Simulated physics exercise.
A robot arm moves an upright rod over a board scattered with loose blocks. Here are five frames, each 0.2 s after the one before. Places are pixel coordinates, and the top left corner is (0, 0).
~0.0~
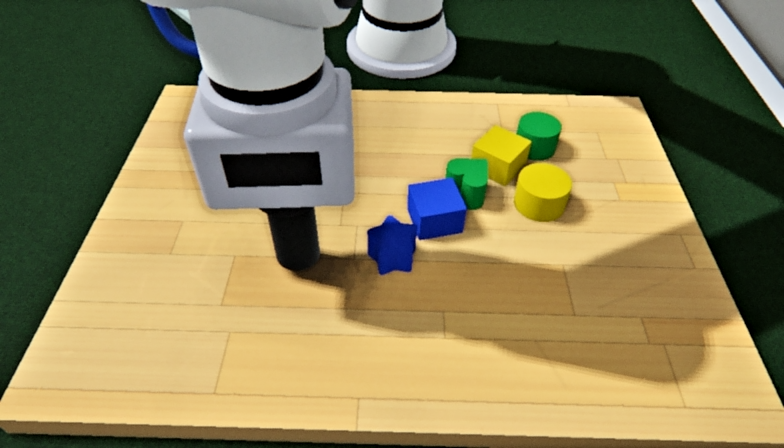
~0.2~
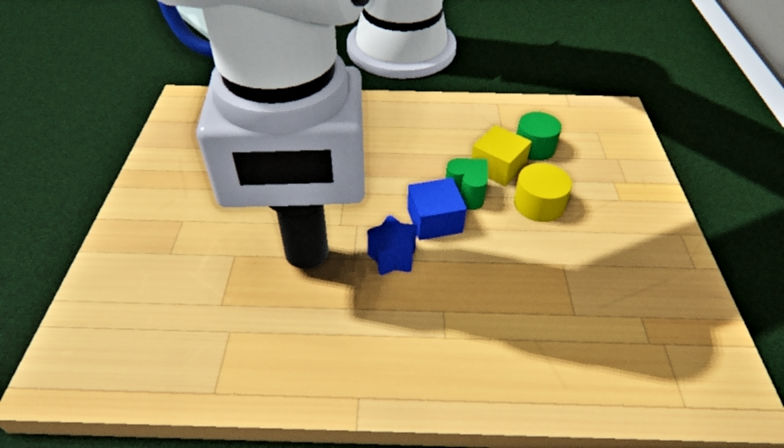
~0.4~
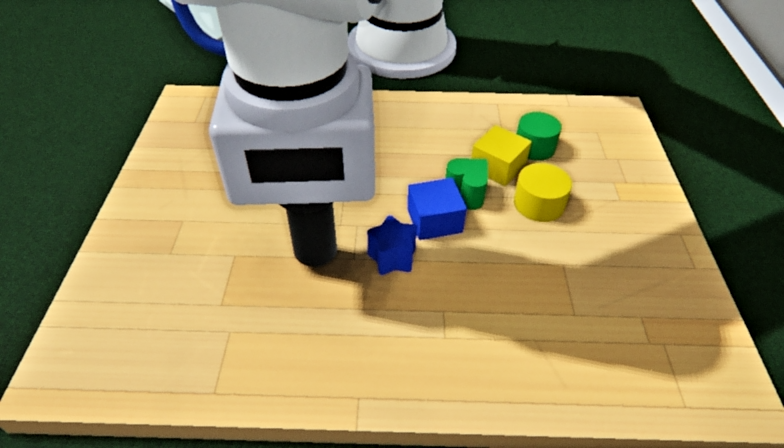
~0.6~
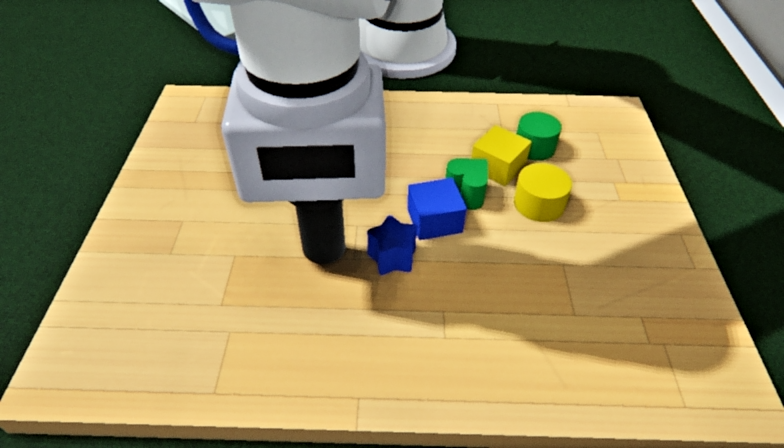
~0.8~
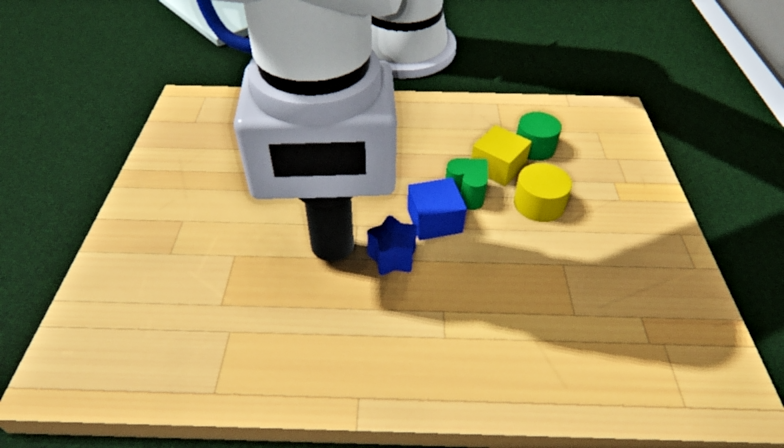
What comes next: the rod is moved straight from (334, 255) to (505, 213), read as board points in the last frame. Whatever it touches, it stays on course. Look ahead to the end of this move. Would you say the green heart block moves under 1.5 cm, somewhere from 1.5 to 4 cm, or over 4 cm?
The block winds up beyond 4 cm from where it is now.
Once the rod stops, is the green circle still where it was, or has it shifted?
The green circle changes place.
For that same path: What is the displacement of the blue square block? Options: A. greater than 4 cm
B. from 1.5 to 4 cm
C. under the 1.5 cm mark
I'll go with A - greater than 4 cm.
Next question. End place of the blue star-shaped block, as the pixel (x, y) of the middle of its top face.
Expect it around (443, 237).
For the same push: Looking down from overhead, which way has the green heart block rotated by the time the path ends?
Spin direction: Counter-clockwise.
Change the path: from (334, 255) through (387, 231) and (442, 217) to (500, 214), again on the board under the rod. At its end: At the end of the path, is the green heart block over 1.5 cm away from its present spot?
Yes.
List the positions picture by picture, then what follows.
Lower end of the rod at (298, 254), tops of blocks, blue star-shaped block at (393, 233), blue square block at (437, 196), green heart block at (471, 170), green circle at (541, 124), yellow circle at (546, 180), in the first picture.
Rod at (307, 253), blocks as before, in the second picture.
Rod at (316, 250), blocks as before, in the third picture.
Rod at (324, 248), blocks as before, in the fourth picture.
Rod at (333, 245), blue star-shaped block at (393, 233), blue square block at (437, 196), green heart block at (471, 170), green circle at (541, 124), yellow circle at (546, 180), in the fifth picture.
What follows on the original path. One third of the way, rod at (394, 230); blue star-shaped block at (428, 237), turned 60° clockwise.
Two thirds of the way, rod at (453, 216); blue star-shaped block at (443, 237), turned 105° clockwise; blue square block at (479, 178), turned 40° anticlockwise; green heart block at (487, 152), turned 15° anticlockwise; green circle at (547, 119).
At the end, rod at (508, 203); blue star-shaped block at (443, 237), turned 105° clockwise; blue square block at (498, 160), turned 80° anticlockwise; green heart block at (480, 135), turned 45° anticlockwise; green circle at (552, 117); yellow circle at (552, 178).
